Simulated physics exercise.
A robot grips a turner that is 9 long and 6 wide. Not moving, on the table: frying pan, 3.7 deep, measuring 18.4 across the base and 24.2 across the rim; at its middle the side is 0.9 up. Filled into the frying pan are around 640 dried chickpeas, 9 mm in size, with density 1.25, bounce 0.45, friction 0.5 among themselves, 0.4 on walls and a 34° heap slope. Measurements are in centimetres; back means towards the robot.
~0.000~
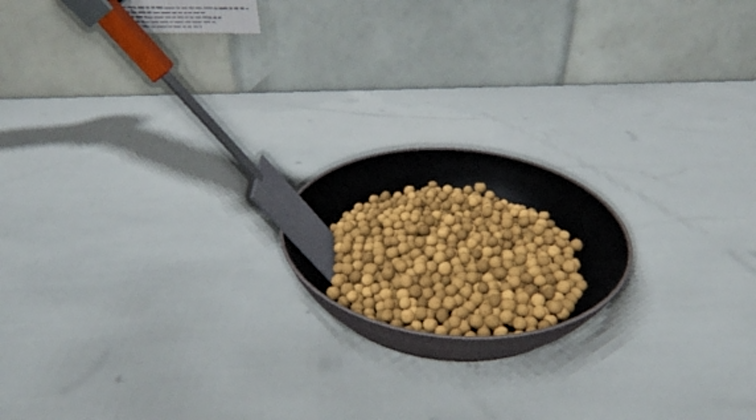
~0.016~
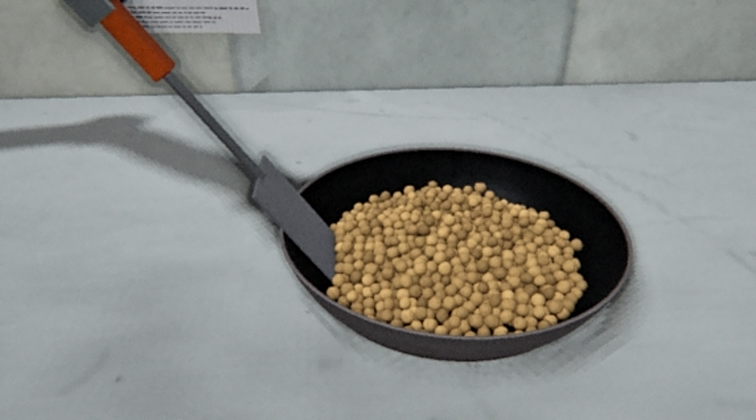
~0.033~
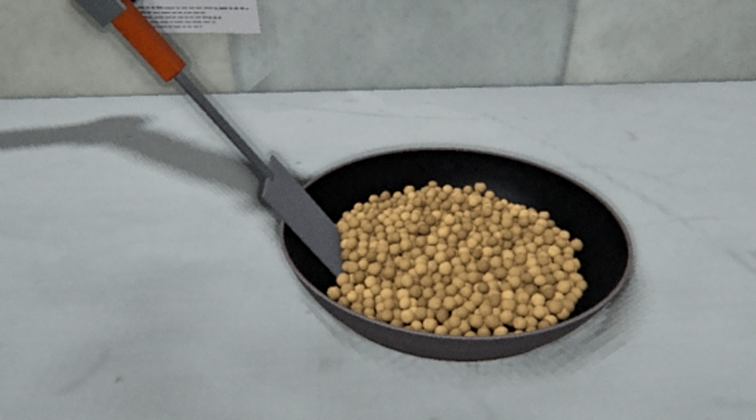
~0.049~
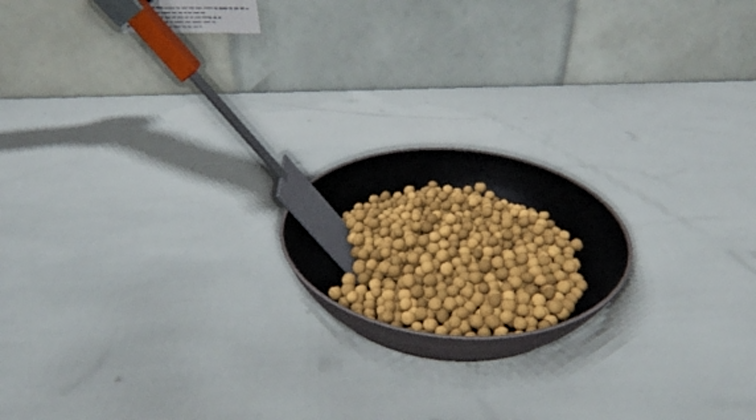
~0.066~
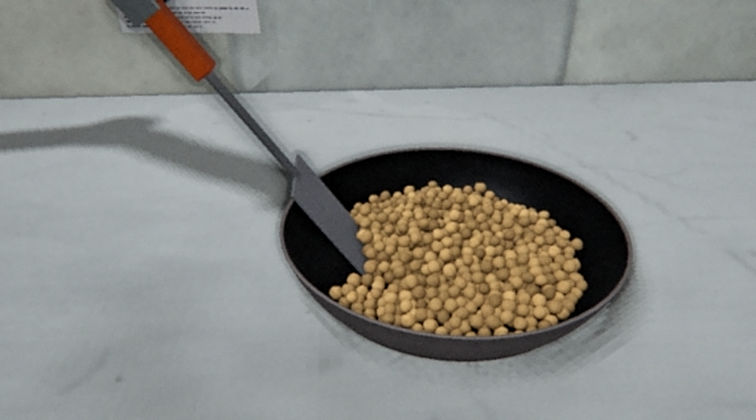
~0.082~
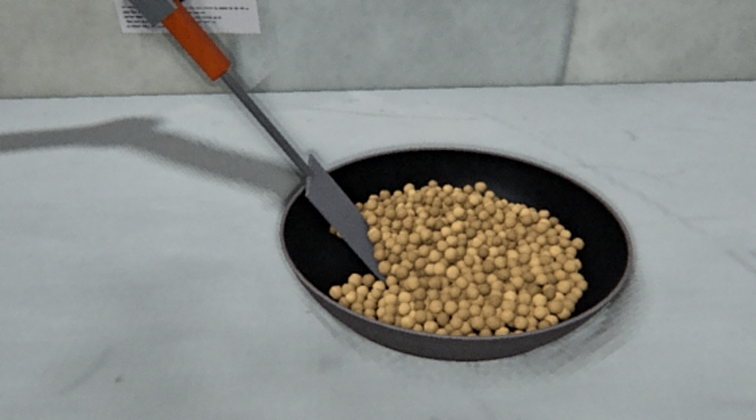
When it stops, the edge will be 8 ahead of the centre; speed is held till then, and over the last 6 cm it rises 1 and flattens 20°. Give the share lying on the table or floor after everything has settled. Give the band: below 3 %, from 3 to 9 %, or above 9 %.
Below 3 %.
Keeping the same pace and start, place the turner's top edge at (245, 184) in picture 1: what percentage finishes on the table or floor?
About 0 per cent.
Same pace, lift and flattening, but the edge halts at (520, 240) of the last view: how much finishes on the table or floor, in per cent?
Something near 0 in a hundred.
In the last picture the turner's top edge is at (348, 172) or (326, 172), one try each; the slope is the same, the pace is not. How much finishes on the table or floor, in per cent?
5 % and 5 %.
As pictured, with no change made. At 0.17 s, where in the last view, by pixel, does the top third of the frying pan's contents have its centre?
I'd put it close to (484, 238) in the last picture.
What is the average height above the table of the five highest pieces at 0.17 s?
Somewhere around 4 centimetres high.
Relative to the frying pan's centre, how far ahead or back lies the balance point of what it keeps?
The balance point lies close to 4.0 cm ahead.
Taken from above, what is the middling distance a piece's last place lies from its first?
3 cm.
After 0.17 s, sloping 56°, highest piece 4 above the table; 636 in the frying pan.
After 0.25 s, sloping 48°, highest piece 4 above the table; 636 in the frying pan.
After 0.49 s, sloping 36°, highest piece 4 above the table; 626 in the frying pan, 9 on the table or floor, 1 on the blade or in flight.
After 1.54 s, sloping 36°, highest piece 4 above the table; 626 in the frying pan, 10 on the table or floor.
In the end, 626 in the frying pan, 10 on the table or floor. That is 2 % on the table or floor.
